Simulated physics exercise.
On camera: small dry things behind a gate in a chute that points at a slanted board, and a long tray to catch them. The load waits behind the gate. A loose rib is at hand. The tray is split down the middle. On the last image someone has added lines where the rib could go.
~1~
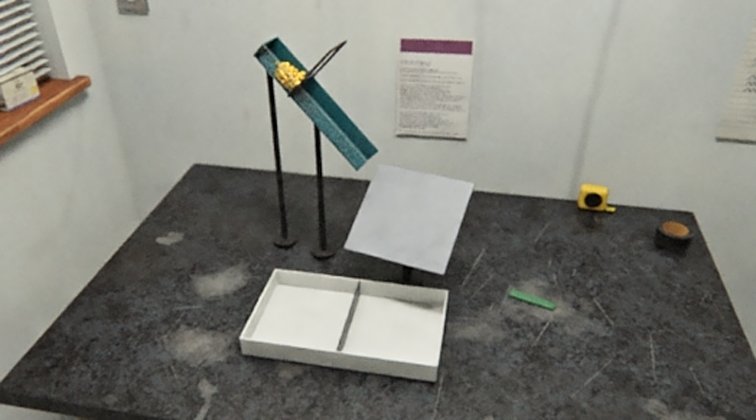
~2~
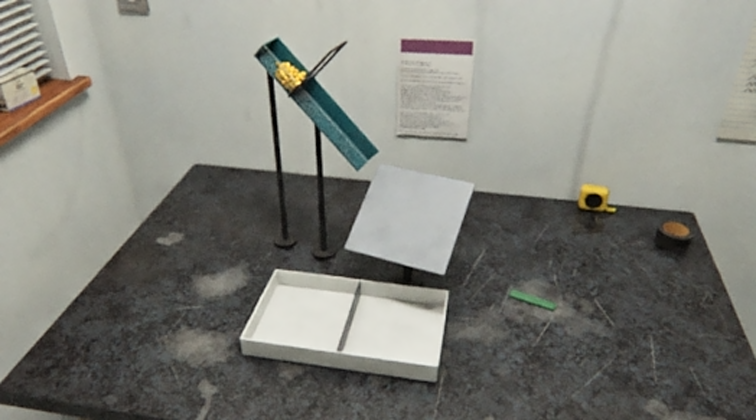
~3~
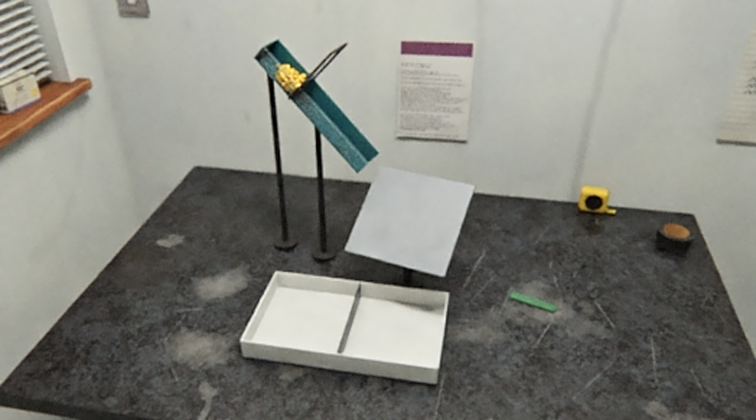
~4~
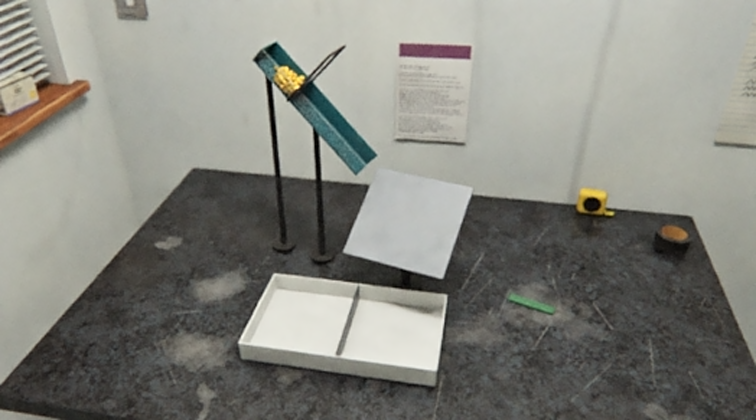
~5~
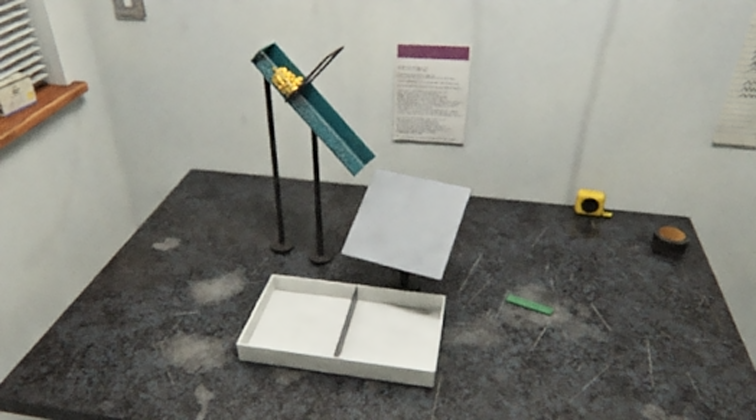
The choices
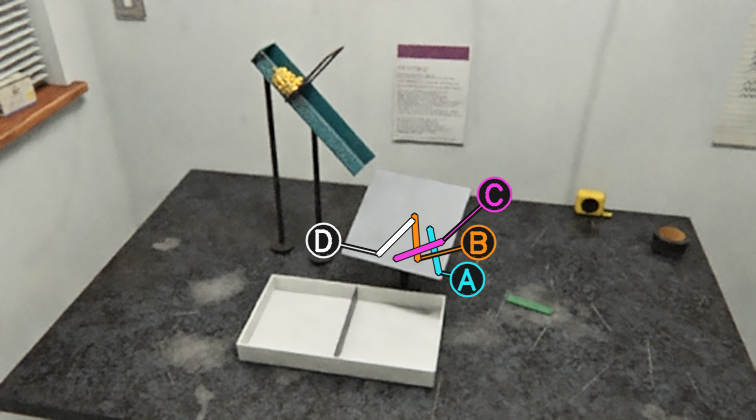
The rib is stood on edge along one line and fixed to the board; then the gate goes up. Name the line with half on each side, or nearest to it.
The best line is D.
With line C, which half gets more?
Right.
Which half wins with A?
The right half.
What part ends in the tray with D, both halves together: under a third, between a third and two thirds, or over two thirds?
It is over two thirds.
On the marked copy, line A from (430, 229) to (438, 272); line B from (414, 216) to (417, 259); line C from (441, 241) to (396, 258); line D from (411, 221) to (378, 253).
With A, of what is caught, about a tenth in the left half, almost all in the right.
With B, of what is caught, about a tenth in the left half, almost all in the right.
With C, of what is caught, about a tenth in the left half, the larger part in the right.
With D, of what is caught, roughly two thirds in the left half, roughly a third in the right.
